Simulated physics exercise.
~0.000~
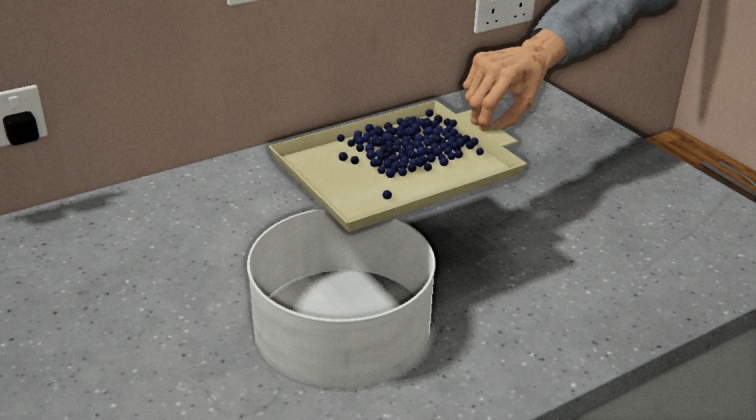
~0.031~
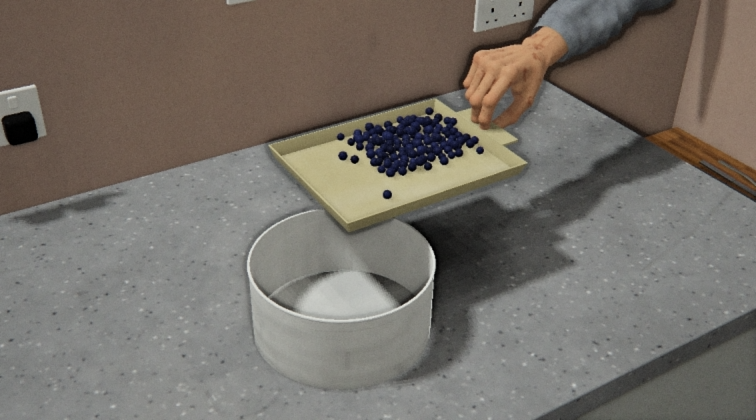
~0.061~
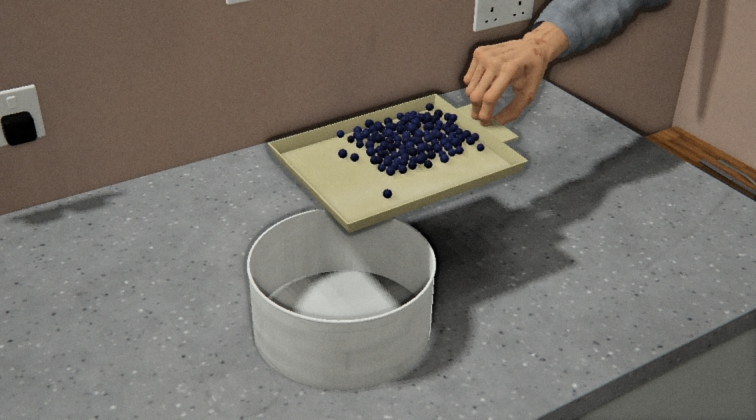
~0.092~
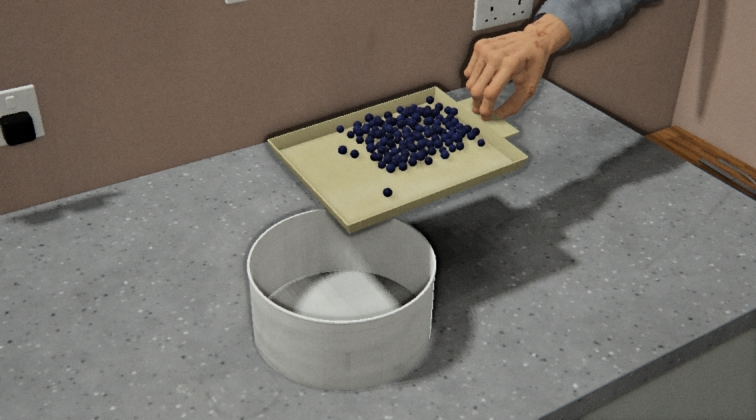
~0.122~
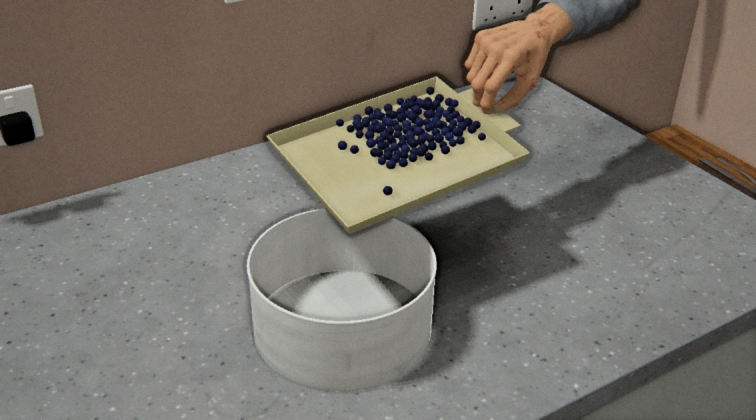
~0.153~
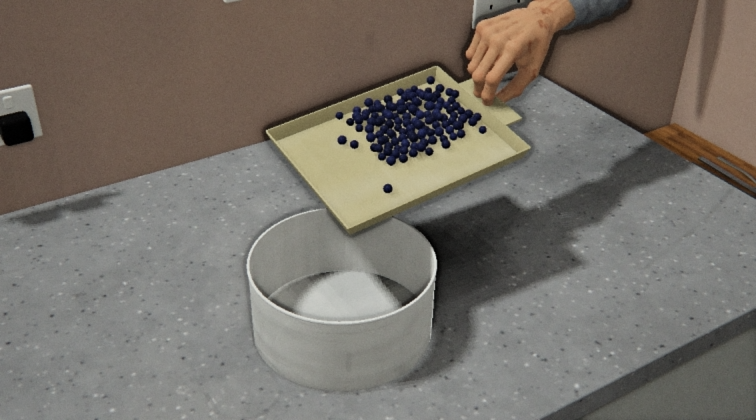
On a grey speckled counter, a hand tilts a tray of blueberries above a white pot.
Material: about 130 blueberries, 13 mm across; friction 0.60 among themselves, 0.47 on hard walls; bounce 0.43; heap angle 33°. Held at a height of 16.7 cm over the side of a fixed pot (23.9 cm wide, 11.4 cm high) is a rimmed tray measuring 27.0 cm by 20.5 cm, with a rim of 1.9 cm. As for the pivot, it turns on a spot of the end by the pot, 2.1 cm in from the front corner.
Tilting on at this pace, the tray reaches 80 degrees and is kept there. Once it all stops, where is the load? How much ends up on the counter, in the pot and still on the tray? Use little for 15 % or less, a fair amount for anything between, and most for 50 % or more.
Tray - little; counter - little; pot - most.
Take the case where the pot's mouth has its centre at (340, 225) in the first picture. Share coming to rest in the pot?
Some 20 per cent.
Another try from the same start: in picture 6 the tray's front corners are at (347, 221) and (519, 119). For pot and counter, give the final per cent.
Pot: 40, counter: 55.
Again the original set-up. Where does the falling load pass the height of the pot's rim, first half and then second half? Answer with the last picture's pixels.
(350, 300) or so first, later (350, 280).
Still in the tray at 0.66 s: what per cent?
Load share: Around 85%.
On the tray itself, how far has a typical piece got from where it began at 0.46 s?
By then it sits near 5 cm from where it began.
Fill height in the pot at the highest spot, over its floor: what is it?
Some 3.0 cm.
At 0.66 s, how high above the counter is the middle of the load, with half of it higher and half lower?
About 20 cm.
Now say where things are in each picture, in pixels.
Tray tilt 0 degrees, front corners at (349, 219) and (520, 163); middle of the pieces at (414, 144); pot at (342, 259), in the first picture.
Tray tilt 0 degrees, front corners at (349, 219) and (520, 162); middle of the pieces at (414, 143), in the second picture.
Tray tilt 2 degrees, front corners at (349, 220) and (521, 160); middle of the pieces at (415, 140), in the third picture.
Tray tilt 4 degrees, front corners at (350, 221) and (522, 156), lowest corner left front; middle of the pieces at (415, 135), in the fourth picture.
Tray tilt 7 degrees, front corners at (350, 222) and (523, 151), lowest corner left front; middle of the pieces at (415, 129), in the fifth picture.
Tray tilt 10 degrees, front corners at (350, 223) and (524, 146), lowest corner left front; middle of the pieces at (415, 121); pot at (342, 260). The tray's pace is about 115 degrees a second, in the sixth picture.
After 0.46 s, tilt 45 degrees; the tray holds 100 %, the pot 0 %.
After 0.66 s, tilt 68 degrees; the tray holds 85 %, the pot 0 %.
After 0.98 s, tilt 80 degrees; the tray holds 15 %, the pot 75 %.
At rest (1.9 s), tray 5 %, counter 5 %, pot 90 %.
